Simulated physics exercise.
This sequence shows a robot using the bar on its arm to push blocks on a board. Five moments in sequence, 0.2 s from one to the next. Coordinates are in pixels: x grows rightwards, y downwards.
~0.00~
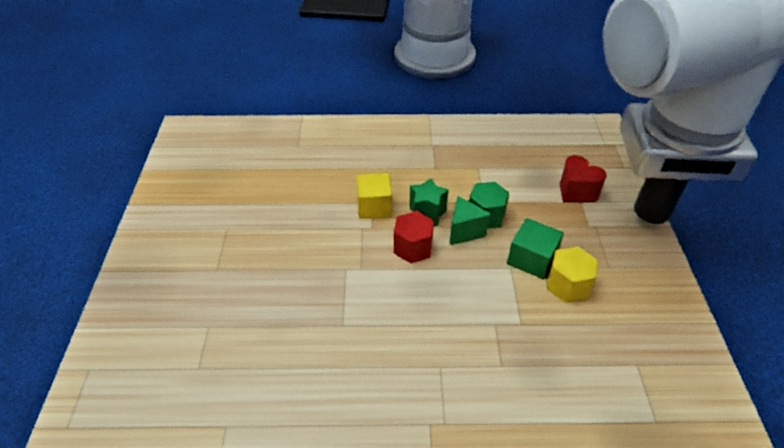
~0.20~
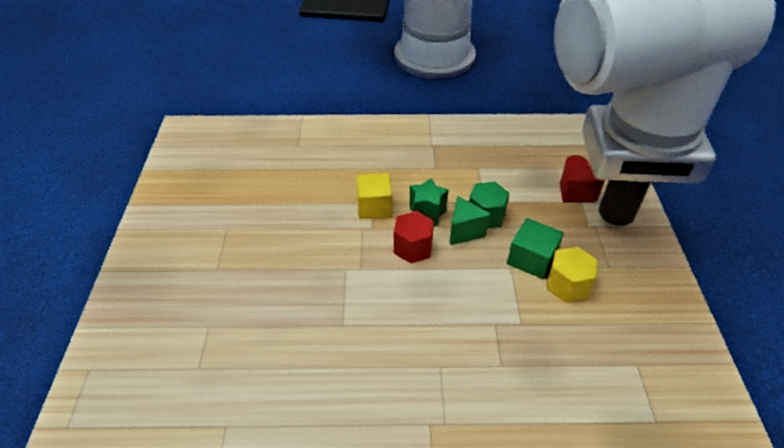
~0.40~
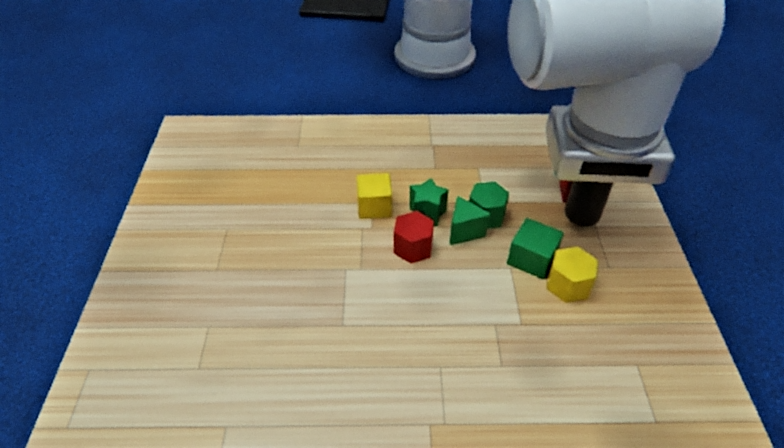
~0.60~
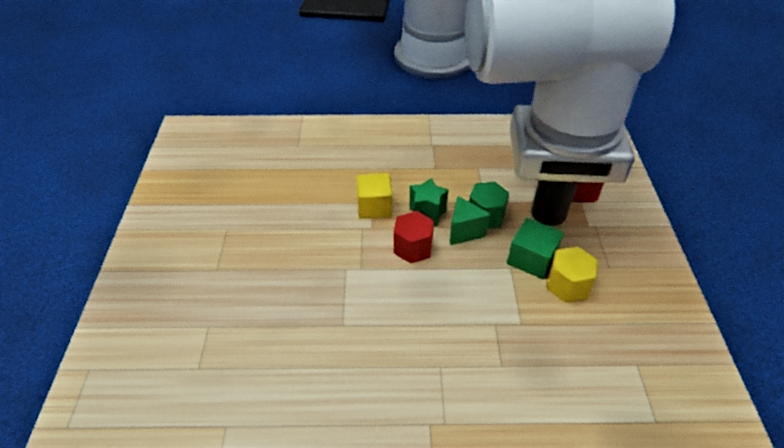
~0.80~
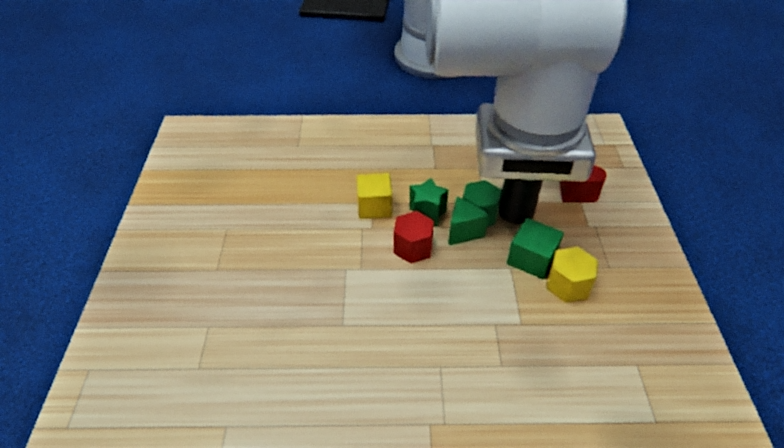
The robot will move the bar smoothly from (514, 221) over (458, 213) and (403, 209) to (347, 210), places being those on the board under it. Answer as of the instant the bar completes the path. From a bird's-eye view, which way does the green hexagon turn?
Rotation: Clockwise.
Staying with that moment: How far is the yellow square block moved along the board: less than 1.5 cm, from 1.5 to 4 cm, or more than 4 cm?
Distance: Above 4 cm.
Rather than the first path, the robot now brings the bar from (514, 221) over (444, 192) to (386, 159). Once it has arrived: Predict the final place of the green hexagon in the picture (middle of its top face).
The green hexagon ends near (362, 154).
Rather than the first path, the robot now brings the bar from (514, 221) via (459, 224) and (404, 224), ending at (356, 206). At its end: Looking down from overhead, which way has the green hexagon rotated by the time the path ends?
Clockwise.
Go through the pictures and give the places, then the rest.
Lower end of the bar at (652, 211), tops of blocks, yellow square block at (374, 185), green star-shaped block at (429, 191), green triangular piece at (467, 210), green hexagon at (490, 194), in the first frame.
Bar at (617, 213), blocks as before, in the second frame.
Bar at (582, 214), blocks as before, in the third frame.
Bar at (549, 213), blocks as before, in the fourth frame.
Bar at (516, 212), yellow square block at (374, 185), green star-shaped block at (429, 191), green triangular piece at (466, 211), green hexagon at (483, 193), in the fifth frame.
What follows on the original path. One third of the way, bar at (458, 204); yellow square block at (366, 185); green star-shaped block at (400, 189), turned 55° anticlockwise; green triangular piece at (457, 213), turned 20° anticlockwise; green hexagon at (429, 177), turned 15° clockwise.
Two thirds of the way, bar at (402, 200); yellow square block at (338, 186), turned 15° anticlockwise; green star-shaped block at (372, 181), turned 80° anticlockwise; green triangular piece at (455, 213), turned 30° anticlockwise; green hexagon at (404, 163), turned 65° clockwise.
At the end, bar at (347, 201); yellow square block at (283, 185); green star-shaped block at (317, 180), turned 80° anticlockwise; green triangular piece at (455, 213), turned 30° anticlockwise; green hexagon at (404, 163), turned 65° clockwise.
